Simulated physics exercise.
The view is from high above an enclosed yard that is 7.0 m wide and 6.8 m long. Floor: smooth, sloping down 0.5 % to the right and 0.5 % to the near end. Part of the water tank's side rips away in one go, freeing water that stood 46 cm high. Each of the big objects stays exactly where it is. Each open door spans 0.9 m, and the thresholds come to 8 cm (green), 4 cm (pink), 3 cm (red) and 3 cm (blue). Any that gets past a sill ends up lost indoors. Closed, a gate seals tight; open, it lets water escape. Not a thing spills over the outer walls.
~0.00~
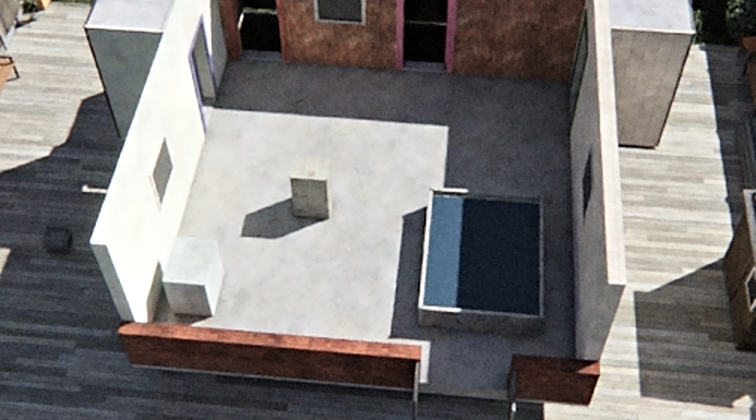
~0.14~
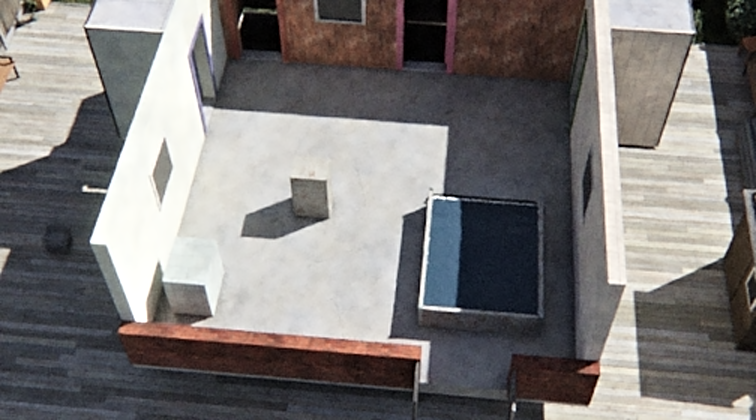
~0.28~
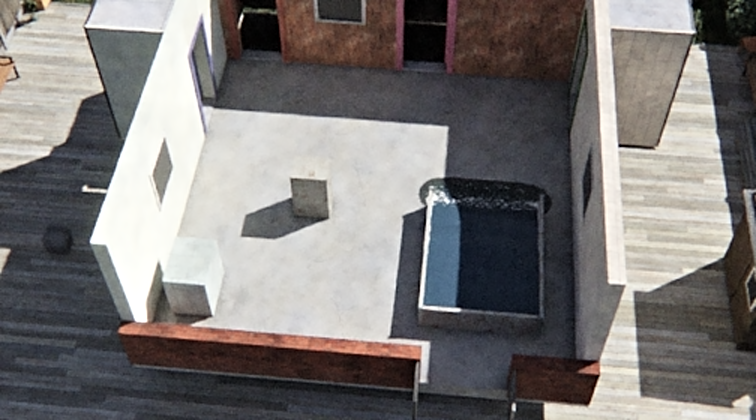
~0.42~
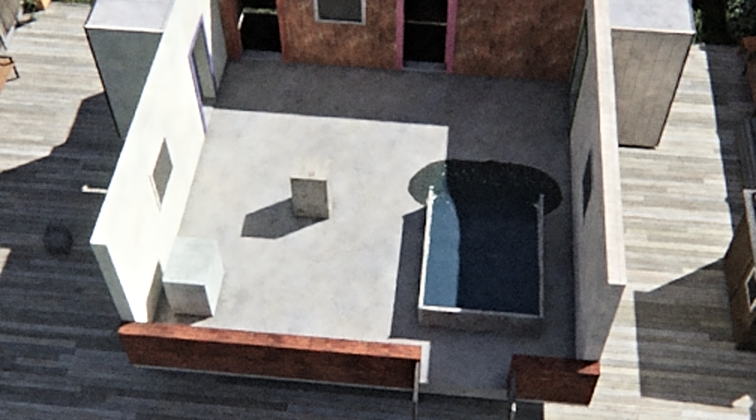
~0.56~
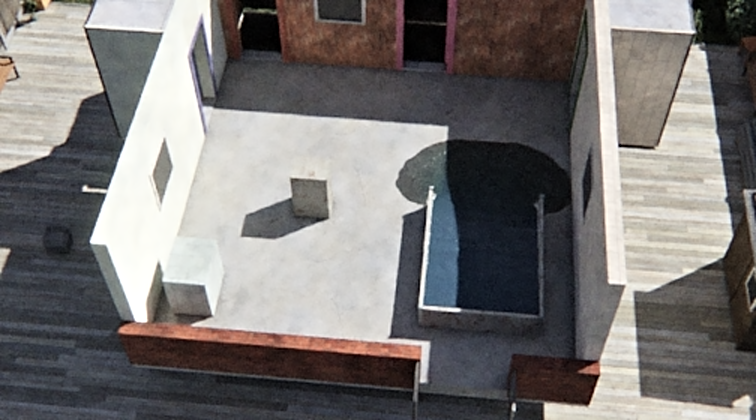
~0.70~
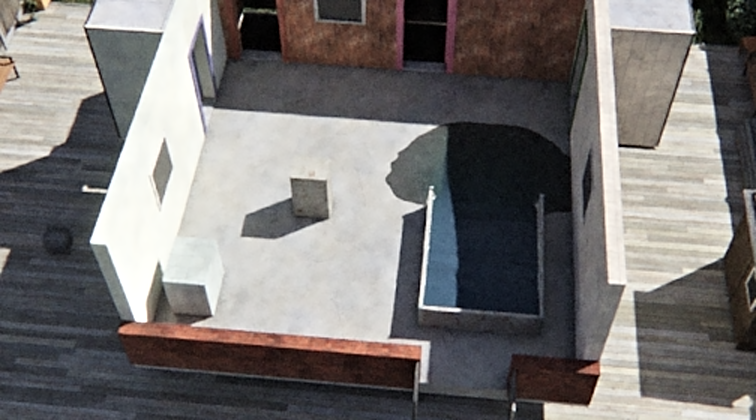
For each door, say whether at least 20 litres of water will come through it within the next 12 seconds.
Result: The green door will let too much through, the pink door will let too much through, the red door will let too much through, the blue door will let too much through.
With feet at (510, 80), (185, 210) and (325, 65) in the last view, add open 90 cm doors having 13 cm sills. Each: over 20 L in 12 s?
In sequence the answers are more than that, less than that and less than that.
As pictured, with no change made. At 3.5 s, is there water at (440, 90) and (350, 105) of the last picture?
Soaked, soaked.
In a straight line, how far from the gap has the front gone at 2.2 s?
Distance: Approx. 4.2 m.
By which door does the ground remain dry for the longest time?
The blue door.
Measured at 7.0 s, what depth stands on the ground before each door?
Measured in centimetres, the green door gives 8, the pink door 7, the red door 6 and the blue door 9.
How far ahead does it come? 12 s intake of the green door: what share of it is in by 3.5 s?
Fraction in by then: Around 35 per cent.
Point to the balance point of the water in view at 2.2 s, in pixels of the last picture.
Pixel position near (486, 199).
After 1.4 s water covers 25 % of the floor and is deepest (20 cm) near (492, 208); green door 5 cm at the sill, 0 L in, pink door not reached, red door not reached, blue door not reached.
After 2.2 s water covers 30 % of the floor and is deepest (32 cm) near (569, 94); green door 11 cm at the sill, 0 L in, pink door 14 cm at the sill, 14 L in, red door not reached, blue door not reached.
After 3.5 s water covers 35 % of the floor and is deepest (25 cm) near (569, 100); green door 22 cm at the sill, 48 L in, pink door 16 cm at the sill, 82 L in, red door not reached, blue door not reached.
After 7.0 s water covers 60 % of the floor and is deepest (11 cm) near (208, 127); green door 8 cm at the sill, 139 L in, pink door 7 cm at the sill, 158 L in, red door 6 cm at the sill, 9 L in, blue door 9 cm at the sill, 24 L in.
After 12.0 s water covers 95 % of the floor and is deepest (9 cm) near (147, 344); green door 4 cm at the sill, 140 L in, pink door 3 cm at the sill, 164 L in, red door 4 cm at the sill, 38 L in, blue door 4 cm at the sill, 69 L in.
